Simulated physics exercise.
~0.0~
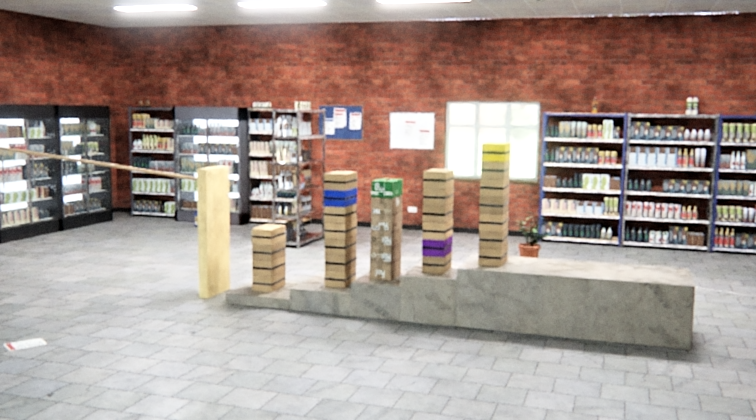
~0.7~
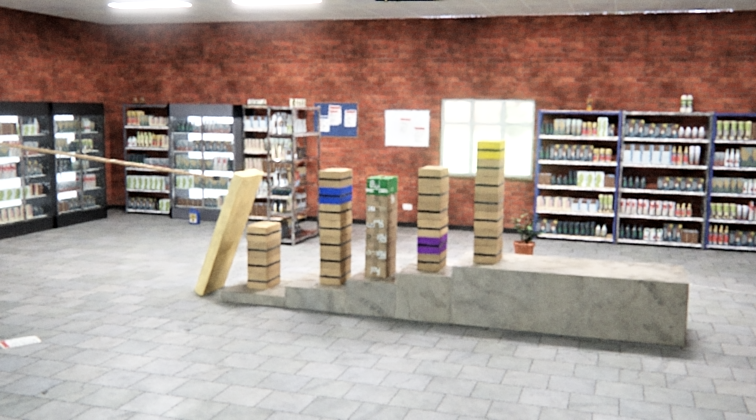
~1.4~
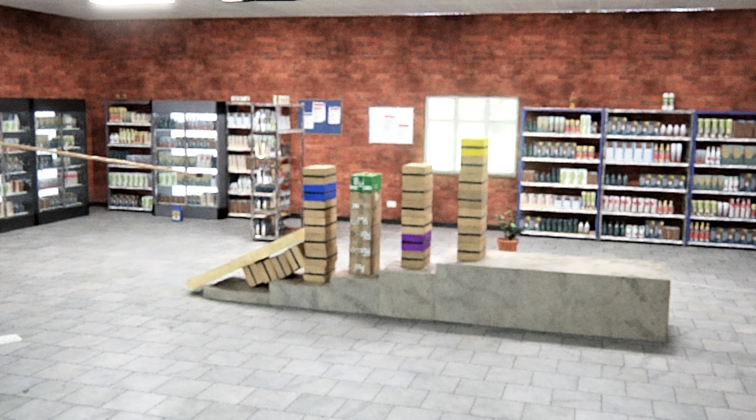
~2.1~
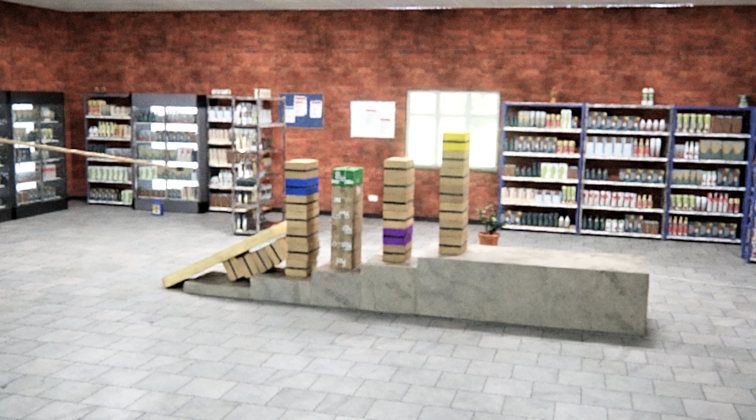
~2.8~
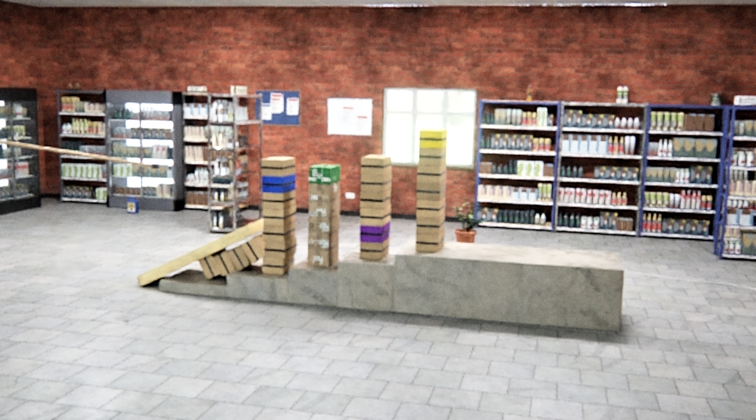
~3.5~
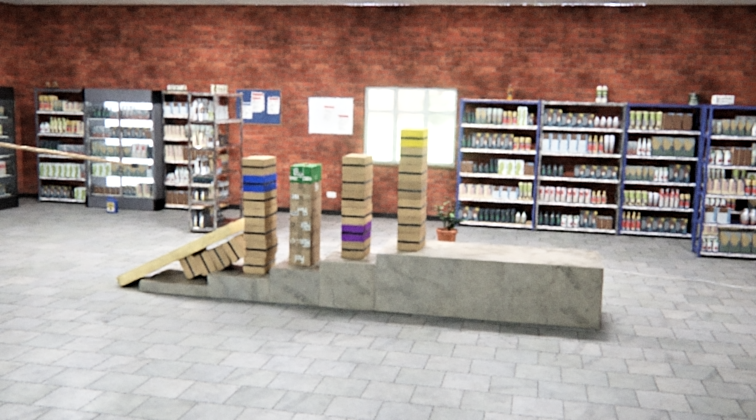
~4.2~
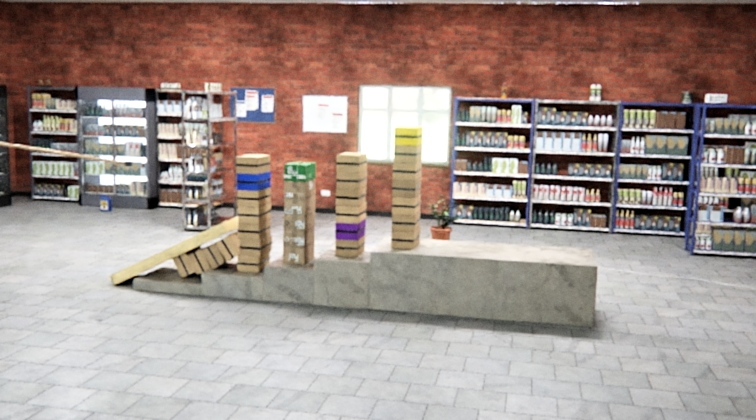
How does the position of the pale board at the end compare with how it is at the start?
At the start the board stands upright beside the shortest pile. By the end it has toppled to the right and lies on its side at a low slant over the fallen parcels.
